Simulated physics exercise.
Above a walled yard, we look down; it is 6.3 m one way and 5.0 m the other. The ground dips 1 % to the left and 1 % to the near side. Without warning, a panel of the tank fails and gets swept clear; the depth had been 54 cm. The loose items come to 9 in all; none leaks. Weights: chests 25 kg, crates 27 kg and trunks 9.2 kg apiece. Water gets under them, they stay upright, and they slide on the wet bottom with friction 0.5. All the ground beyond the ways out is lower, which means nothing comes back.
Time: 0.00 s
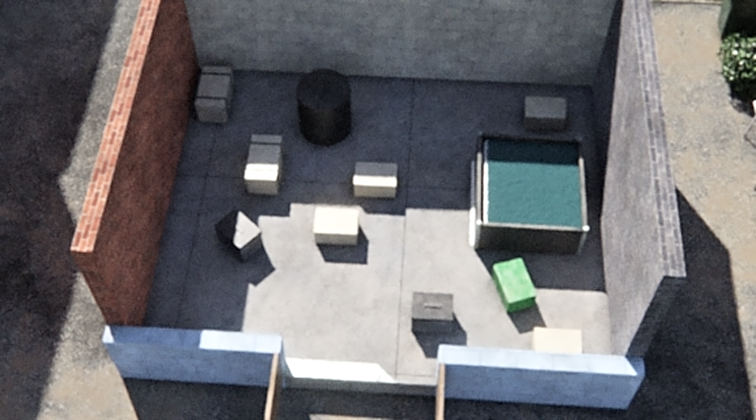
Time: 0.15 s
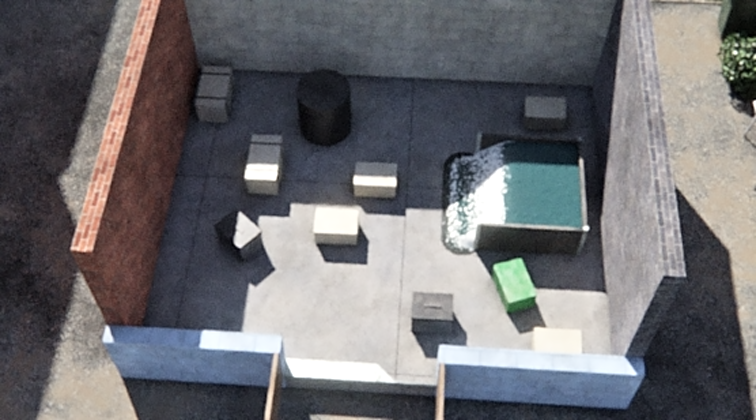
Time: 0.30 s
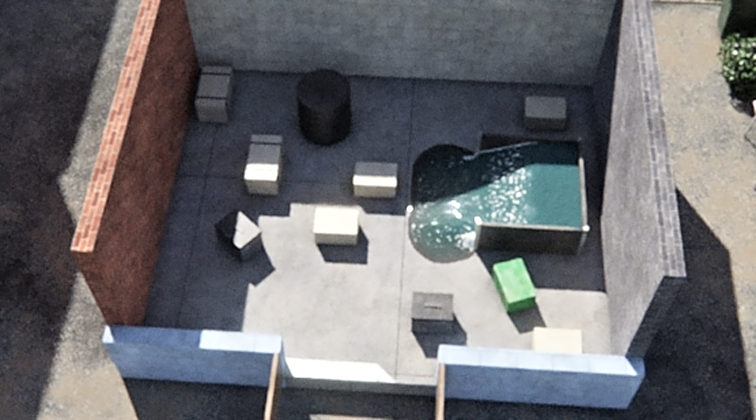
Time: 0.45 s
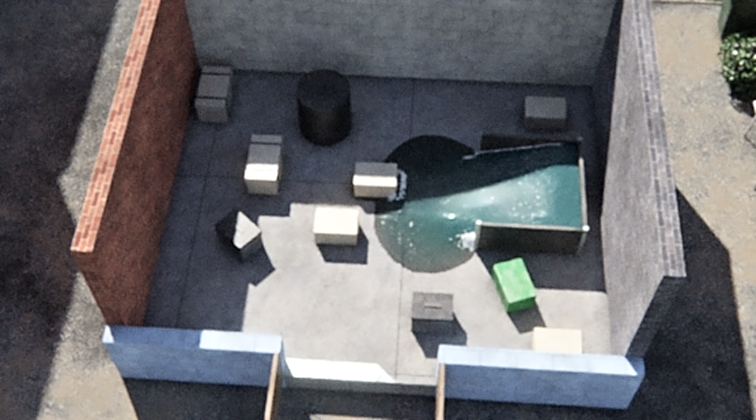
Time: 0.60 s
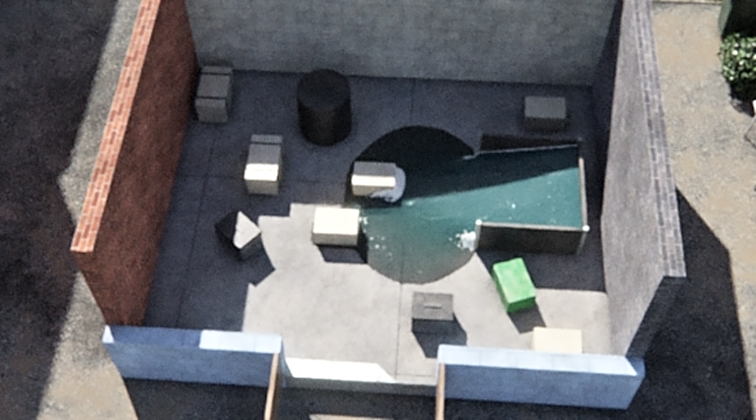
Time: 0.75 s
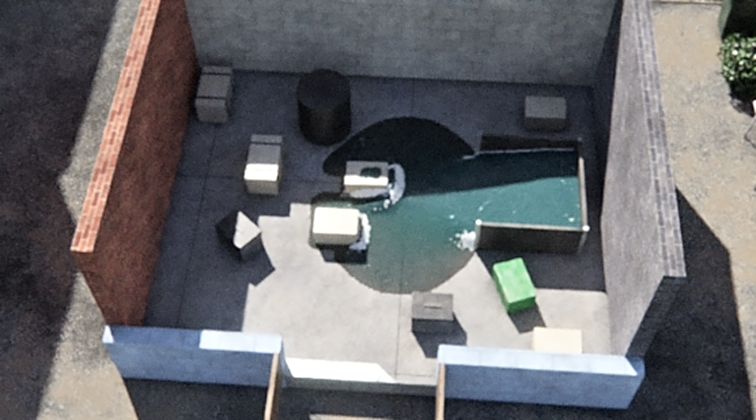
In a walled yard scattered with boxes, the left side of a water tank gave way and water poured out, spreading leftward across the floor and swirling around two pale boxes near the middle.
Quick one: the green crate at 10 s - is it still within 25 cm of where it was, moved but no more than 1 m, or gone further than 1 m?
Chances are it never really leaves its spot.
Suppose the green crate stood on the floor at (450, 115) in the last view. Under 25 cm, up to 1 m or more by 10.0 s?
From that spot, it remains nearly still.
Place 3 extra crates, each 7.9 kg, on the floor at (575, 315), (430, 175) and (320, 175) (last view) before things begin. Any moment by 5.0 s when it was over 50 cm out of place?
One by one: Below the mark, beyond the mark, beyond the mark.
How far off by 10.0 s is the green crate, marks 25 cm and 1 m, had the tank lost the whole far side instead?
What happens next is that the green crate does not really budge.
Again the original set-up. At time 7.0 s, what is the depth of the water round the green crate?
Somewhere close to 0 cm.
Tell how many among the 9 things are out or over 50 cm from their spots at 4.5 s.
Tally: 4.
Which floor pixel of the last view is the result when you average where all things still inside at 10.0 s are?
Near (368, 246).
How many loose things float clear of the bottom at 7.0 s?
The count is 2.
After 2.0 s the green crate is near (515, 280), 0.0 m from its start, aground; 0 of 9 are out; 0 afloat.
After 4.5 s the green crate is near (515, 280), 0.0 m from its start, aground; 0 of 9 are out; 4 afloat.
After 7.0 s the green crate is near (515, 280), 0.0 m from its start, aground; 0 of 9 are out; 2 afloat.
After 10.0 s the green crate is near (515, 280), 0.0 m from its start, aground; 0 of 9 are out; 2 afloat.
